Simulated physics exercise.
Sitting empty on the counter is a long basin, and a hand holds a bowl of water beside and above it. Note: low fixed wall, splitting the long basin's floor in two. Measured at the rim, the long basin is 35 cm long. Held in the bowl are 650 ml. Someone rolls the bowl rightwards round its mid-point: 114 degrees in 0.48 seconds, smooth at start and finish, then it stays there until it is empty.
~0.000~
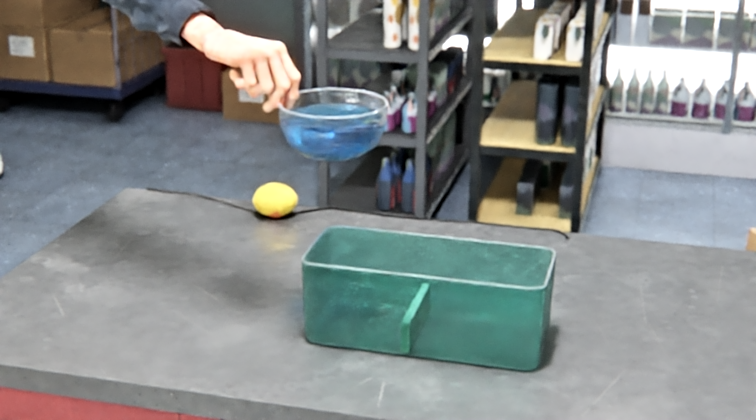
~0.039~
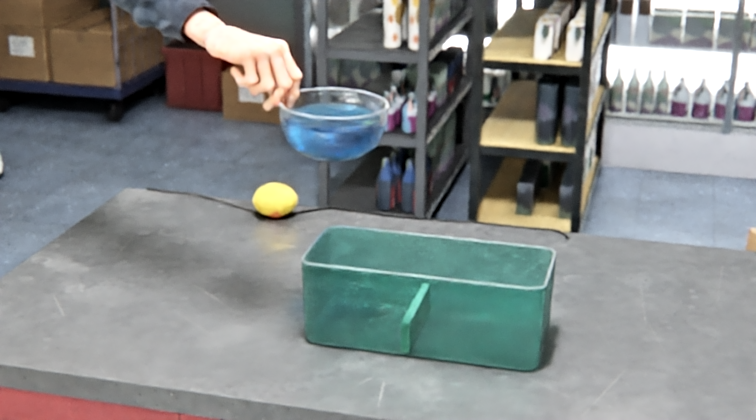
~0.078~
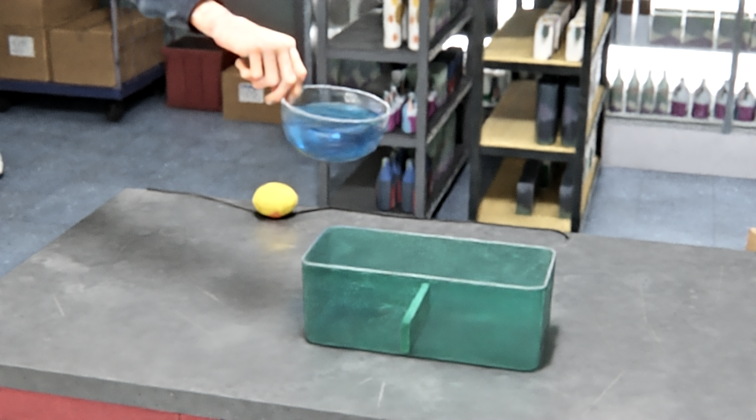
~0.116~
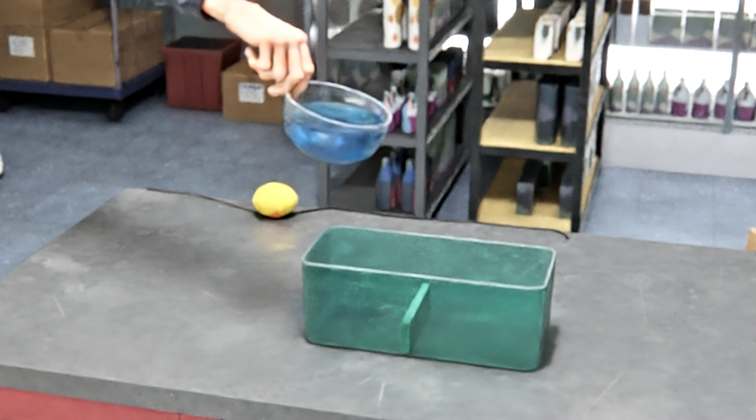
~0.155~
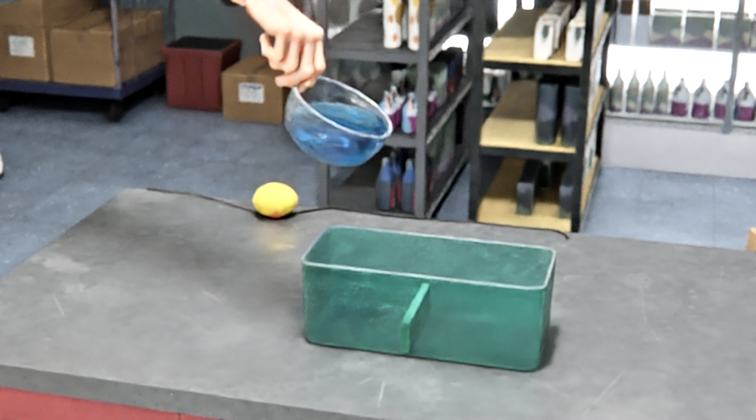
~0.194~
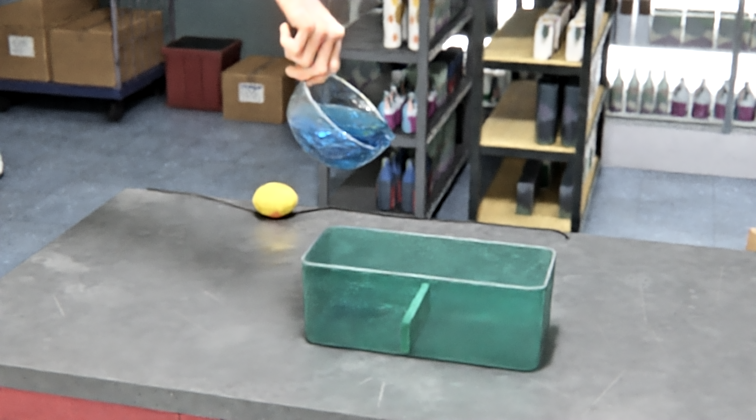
A hand holds a clear glass bowl of blue water above a long, empty green translucent basin with a low divider, seen from slightly above a dark grey counter in a storeroom-like space. A yellow lemon-like object and a black cord lie behind the basin, with shelves of bottles and cardboard boxes beyond. The hand tilts the bowl rightwards, slowly then more steeply, and the water shifts towards its lowered right rim while the camera stays still.
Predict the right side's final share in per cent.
The right side finishes with roughly 46 per cent.
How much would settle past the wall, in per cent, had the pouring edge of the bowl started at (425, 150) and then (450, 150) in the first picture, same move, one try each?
80 in a hundred, followed by 85 in a hundred.
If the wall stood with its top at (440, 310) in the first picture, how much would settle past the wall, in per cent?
Then roughly 15 per cent would end up there.
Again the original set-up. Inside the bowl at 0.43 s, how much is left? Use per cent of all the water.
I reckon about 7 in a hundred is still held.
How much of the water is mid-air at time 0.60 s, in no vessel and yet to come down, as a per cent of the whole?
It comes to some 3 percent of the total.
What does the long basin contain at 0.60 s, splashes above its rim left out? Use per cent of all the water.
Some 98 per cent.
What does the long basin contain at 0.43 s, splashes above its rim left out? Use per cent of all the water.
34 %, give or take.
By 0.43 s the tilt is 111° and 7 per cent is still to pour, 10 is left of the wall and 23 right of it.
By 0.60 s the tilt is 114° and 0 per cent is still to pour, 52 is left of the wall and 46 right of it.
By 0.78 s the tilt is 114° and 0 per cent is still to pour, 49 is left of the wall and 44 right of it.
By 0.98 s the tilt is 114° and 0 per cent is still to pour, 50 is left of the wall and 46 right of it.
At rest 50 per cent lies left of the wall, 46 right of it and 3 outside.
